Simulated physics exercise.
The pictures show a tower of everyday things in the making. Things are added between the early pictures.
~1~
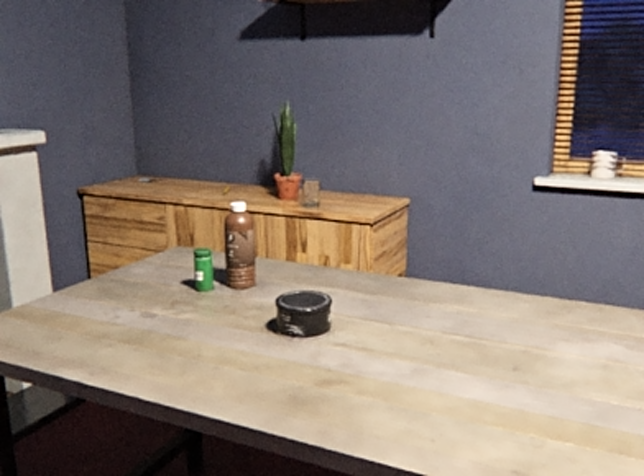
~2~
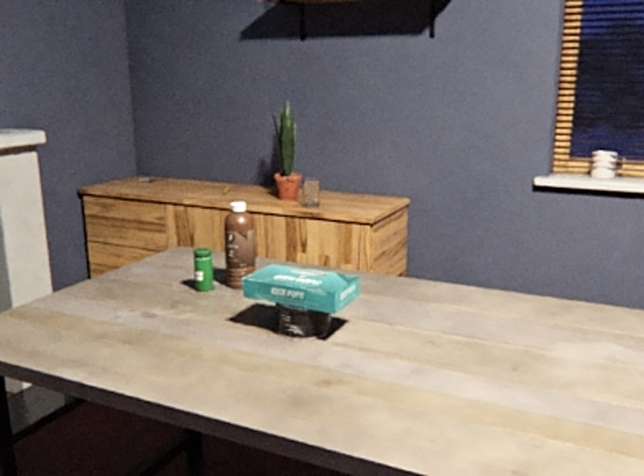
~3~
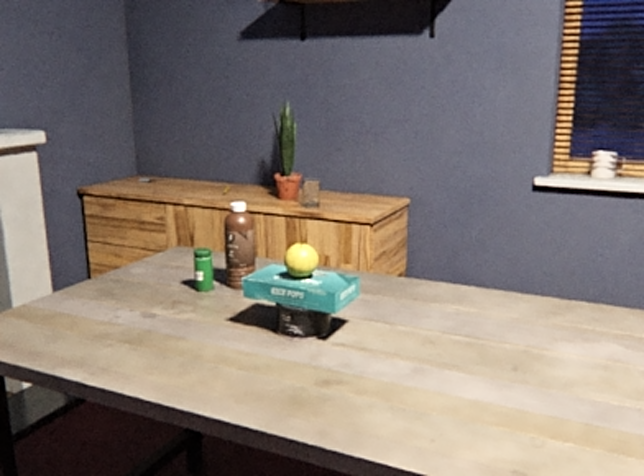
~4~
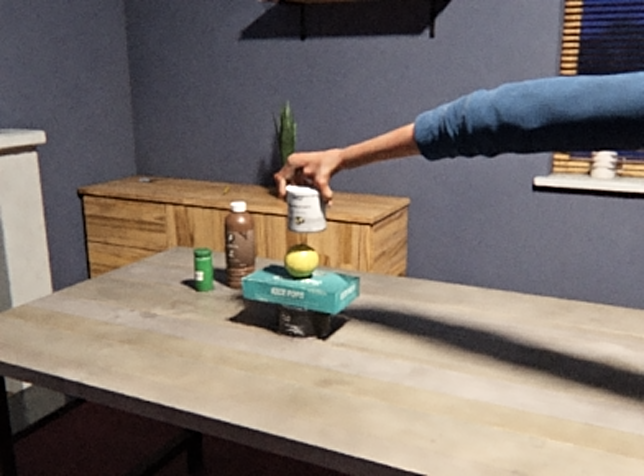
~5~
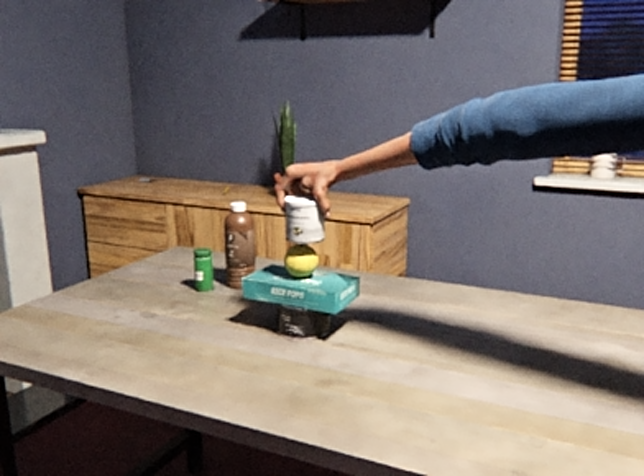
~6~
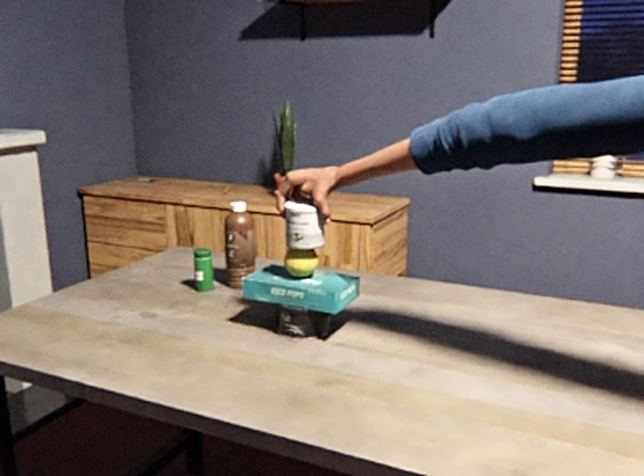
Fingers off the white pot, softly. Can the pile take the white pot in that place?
In the end the pile loses its balance.
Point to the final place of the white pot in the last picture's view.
Near (412, 328).
Then, 0.40 s on from there, white pot now fallen.
Then, 0.60 s on from there, things are still on the move.
Then, 0.70 s on from there, as before.
In the end, fallen, white pot; the other 5 unmoved. At the end, from the last picture's camera, white pot near (412, 328). The pile comes apart.
